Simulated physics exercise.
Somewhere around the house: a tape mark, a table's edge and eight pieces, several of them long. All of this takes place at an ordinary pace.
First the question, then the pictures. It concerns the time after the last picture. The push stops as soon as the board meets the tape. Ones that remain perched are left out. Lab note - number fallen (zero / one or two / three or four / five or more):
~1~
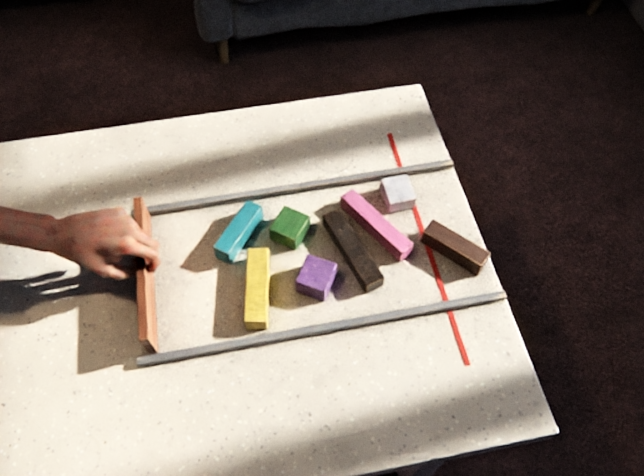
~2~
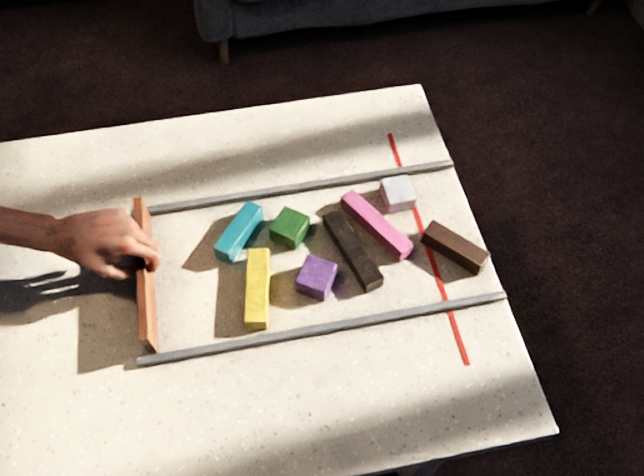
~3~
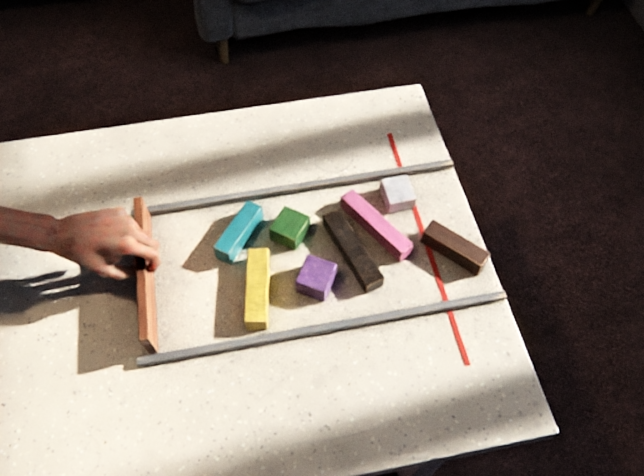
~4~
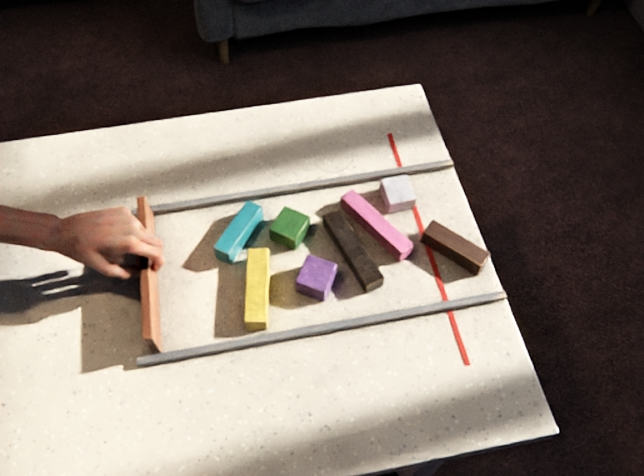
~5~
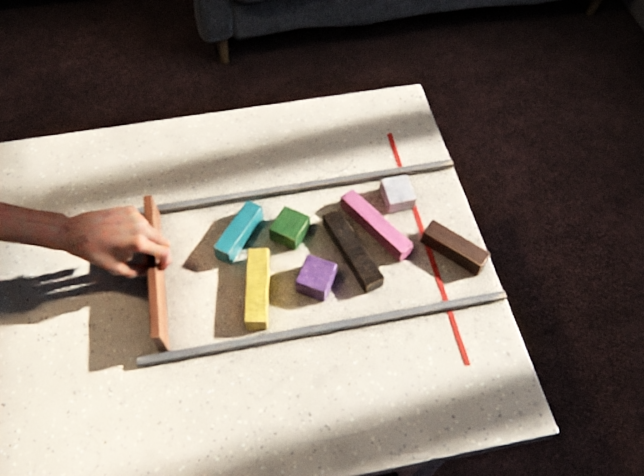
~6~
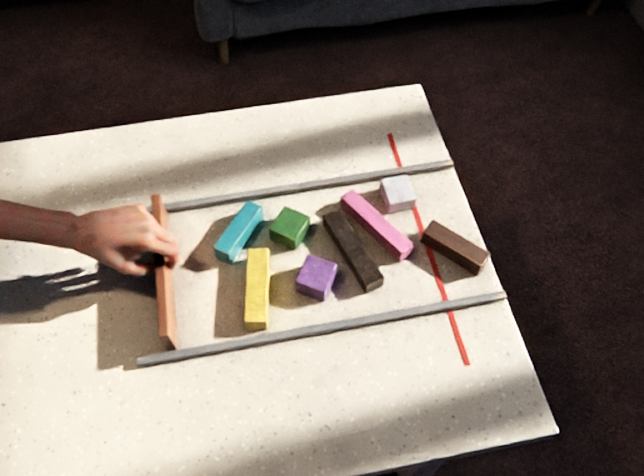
Number fallen: Three or four.
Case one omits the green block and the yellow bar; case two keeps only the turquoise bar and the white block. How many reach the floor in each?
Count: 2 (first case); 2 (second).
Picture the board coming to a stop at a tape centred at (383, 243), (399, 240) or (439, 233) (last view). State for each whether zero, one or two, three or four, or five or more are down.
In the order the places were given: None, one to two, three to four.
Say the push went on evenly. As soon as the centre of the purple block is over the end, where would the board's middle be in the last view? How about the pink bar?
Middle: Roughly (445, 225); roughly (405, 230).
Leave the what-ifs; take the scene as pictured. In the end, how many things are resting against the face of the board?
2 in contact.
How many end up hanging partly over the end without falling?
Counting them gives 0.
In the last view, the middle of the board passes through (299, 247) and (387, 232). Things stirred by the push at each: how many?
Counts: 6 and 8.
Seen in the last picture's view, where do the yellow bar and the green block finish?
The yellow bar stops around (444, 256); the green block around (444, 194).
A little later, none off yet; brown bar at rest near (455, 247); white block at rest near (398, 194); pink bar at rest near (376, 225).
When it is over, the number that fall off is three or four; down, black bar, pink bar, white block and brown bar.
